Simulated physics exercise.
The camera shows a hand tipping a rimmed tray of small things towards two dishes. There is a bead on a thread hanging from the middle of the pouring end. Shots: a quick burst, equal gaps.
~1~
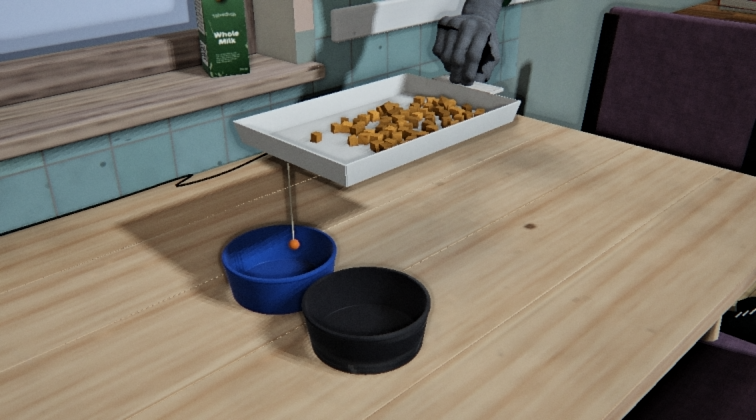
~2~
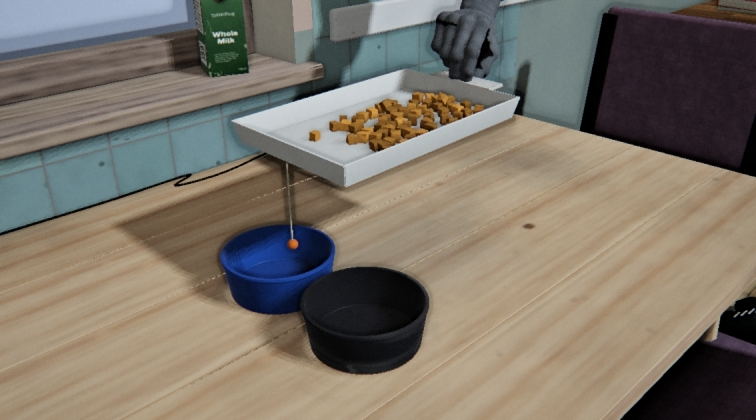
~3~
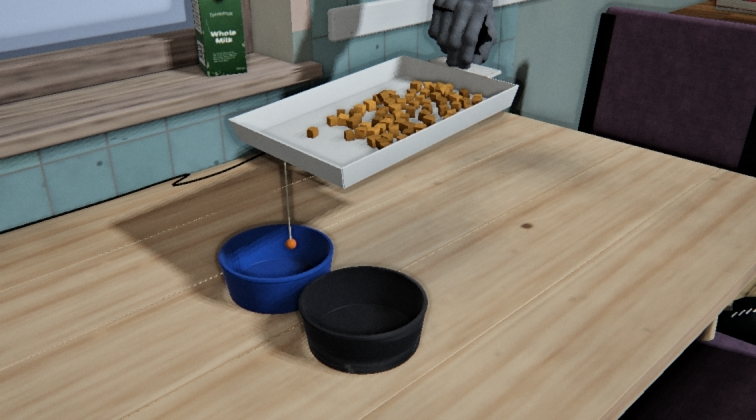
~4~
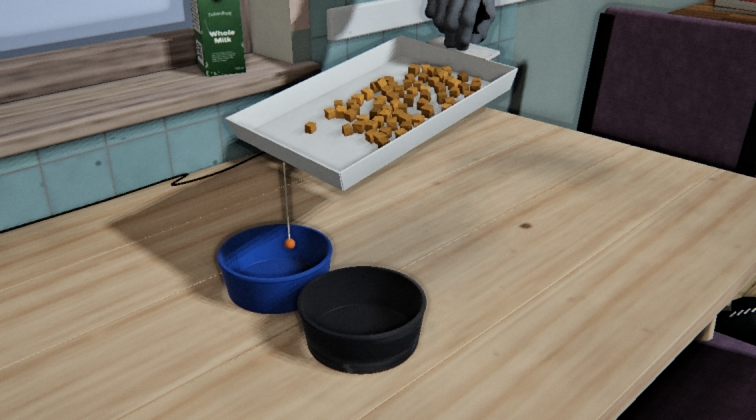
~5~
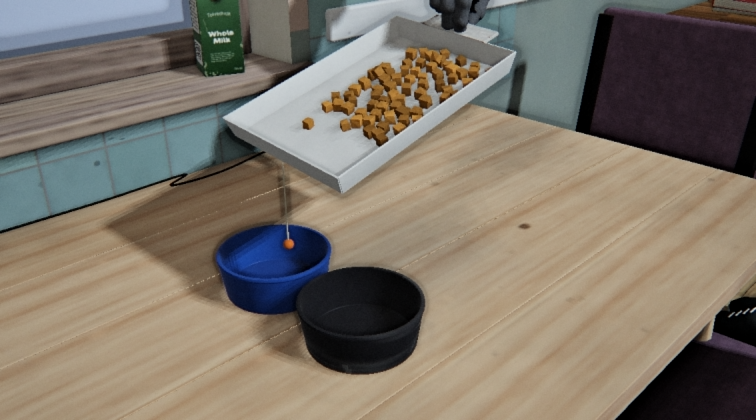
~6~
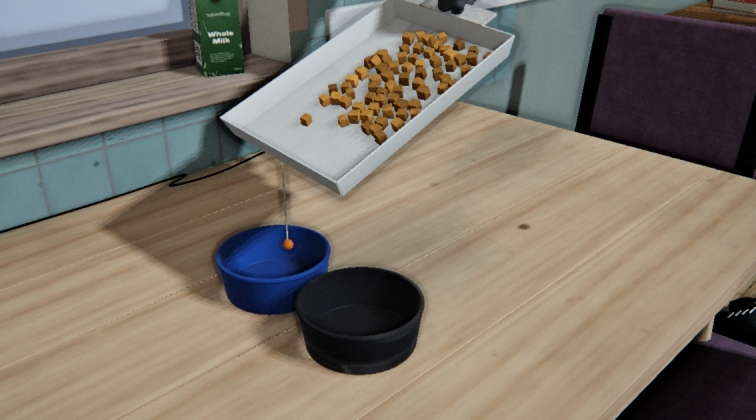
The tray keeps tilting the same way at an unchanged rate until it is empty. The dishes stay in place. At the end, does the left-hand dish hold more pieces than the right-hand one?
No, the right-hand dish holds more.
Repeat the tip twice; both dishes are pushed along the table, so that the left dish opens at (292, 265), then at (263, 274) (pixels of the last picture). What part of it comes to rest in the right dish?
That makes 20 per cent, followed by 40 per cent.
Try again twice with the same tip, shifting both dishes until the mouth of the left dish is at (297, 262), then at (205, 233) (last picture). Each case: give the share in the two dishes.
You'd get 40 per cent first and 50 per cent second.
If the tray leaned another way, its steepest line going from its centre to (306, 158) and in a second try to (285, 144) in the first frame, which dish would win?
The leftmost dish, then the leftmost dish.
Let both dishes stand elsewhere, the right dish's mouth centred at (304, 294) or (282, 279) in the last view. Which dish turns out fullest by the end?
In the first try it's the right-side dish, and in the second it's the right-side dish.
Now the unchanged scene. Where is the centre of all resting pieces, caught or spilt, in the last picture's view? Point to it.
It settles centred around (291, 362).
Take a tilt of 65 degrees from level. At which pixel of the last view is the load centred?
Look about (330, 138) in the last picture.
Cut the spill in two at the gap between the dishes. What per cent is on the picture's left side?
Share to the left: Near 90 per cent.
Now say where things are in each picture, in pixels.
In the first picture, corners of the pouring end at (241, 121) and (346, 162), level; middle of the load at (414, 122), croutons; left dish at (235, 286); right dish at (320, 342); bead on its thread at (294, 244).
In the second picture, corners of the pouring end at (239, 120) and (345, 163), level; middle of the load at (413, 120).
In the third picture, corners of the pouring end at (236, 119) and (342, 165), tipped barely, lowest at the right corner; middle of the load at (411, 112).
In the fourth picture, corners of the pouring end at (233, 117) and (340, 168), tipped a little, lowest at the right corner; middle of the load at (409, 100).
In the fifth picture, corners of the pouring end at (230, 117) and (338, 173), tipped clearly, lowest at the right corner; middle of the load at (406, 90).
In the sixth picture, corners of the pouring end at (228, 116) and (337, 177), tipped clearly, lowest at the right corner; middle of the load at (404, 79); left dish at (229, 286); right dish at (314, 343).
Soon after the last picture, tray tipped steeply; all on the tray.
A little later, tray tipped past a quarter turn; nearly all on the tray; a small part outside both; a stray few in the air.
Later still, tray tipped past a quarter turn; about a third in the right dish; a stray few in the left dish; about two thirds outside both.
At rest, tray tipped past a quarter turn; about a third in the right dish; a stray few in the left dish; about two thirds outside both.
